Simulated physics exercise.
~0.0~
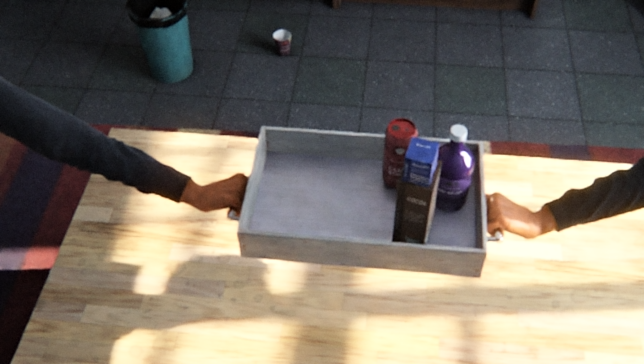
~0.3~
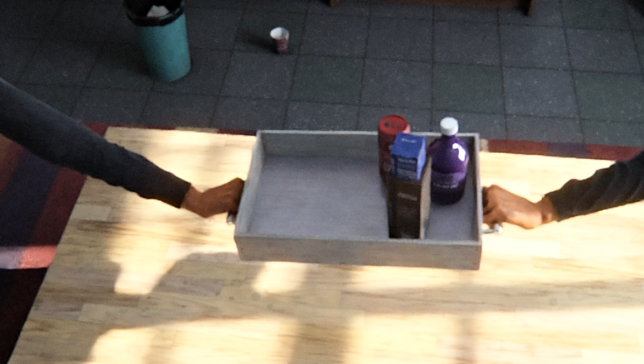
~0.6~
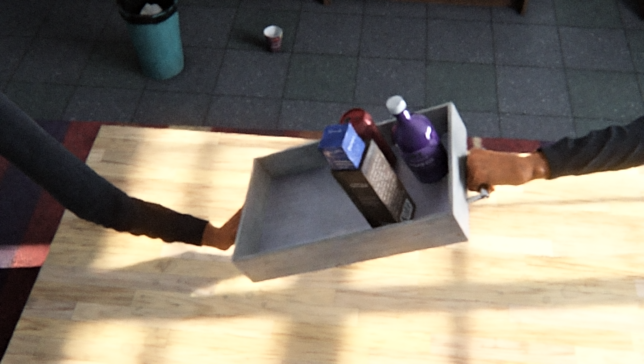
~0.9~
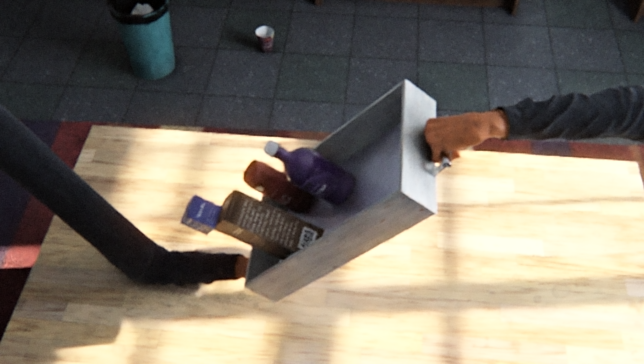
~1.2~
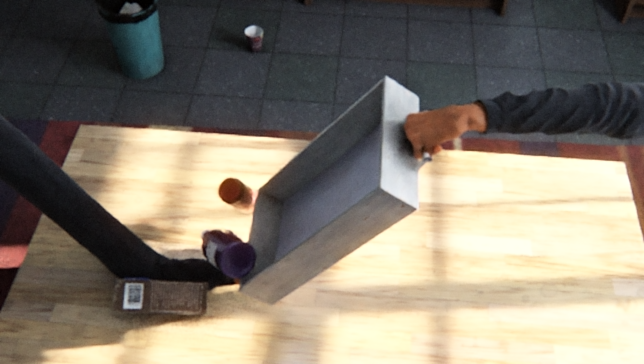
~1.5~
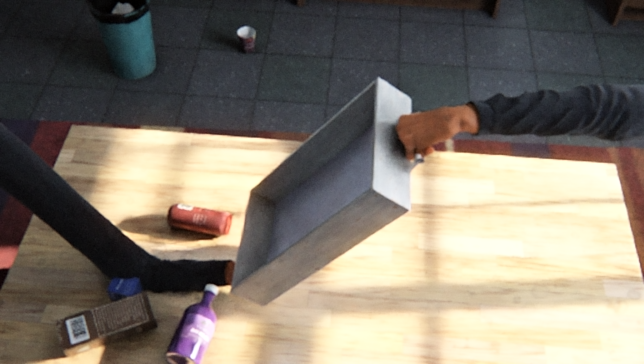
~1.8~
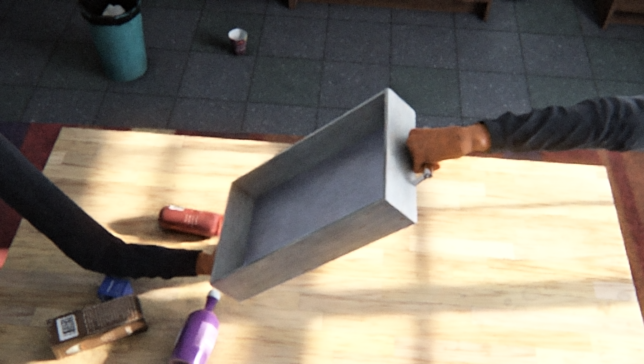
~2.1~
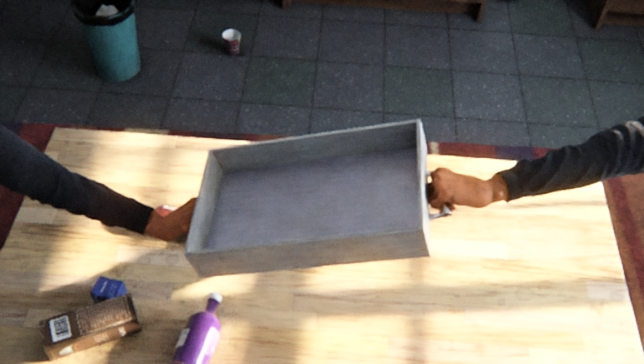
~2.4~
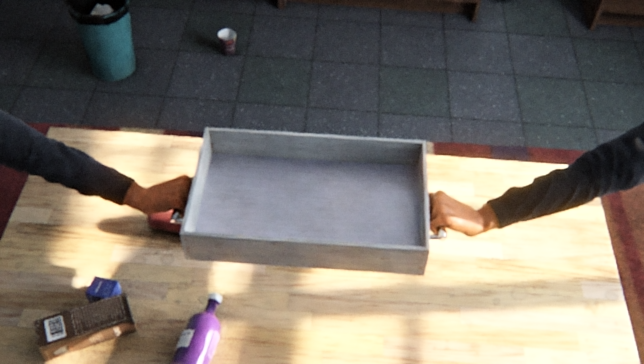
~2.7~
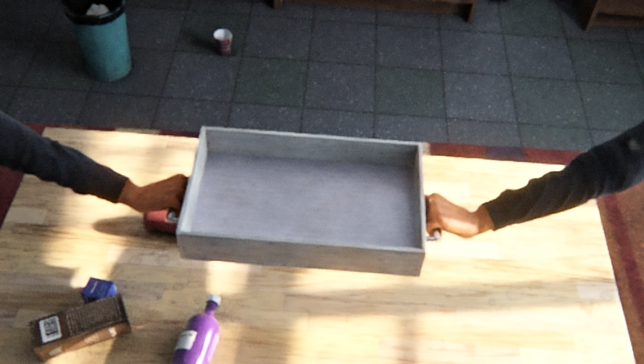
On a sunlit wooden table, two hands held an open gray crate carrying a purple bottle, a red can, and blue and brown cartons, then tipped it steeply left until everything tumbled onto the tabletop, and finally leveled the empty crate.
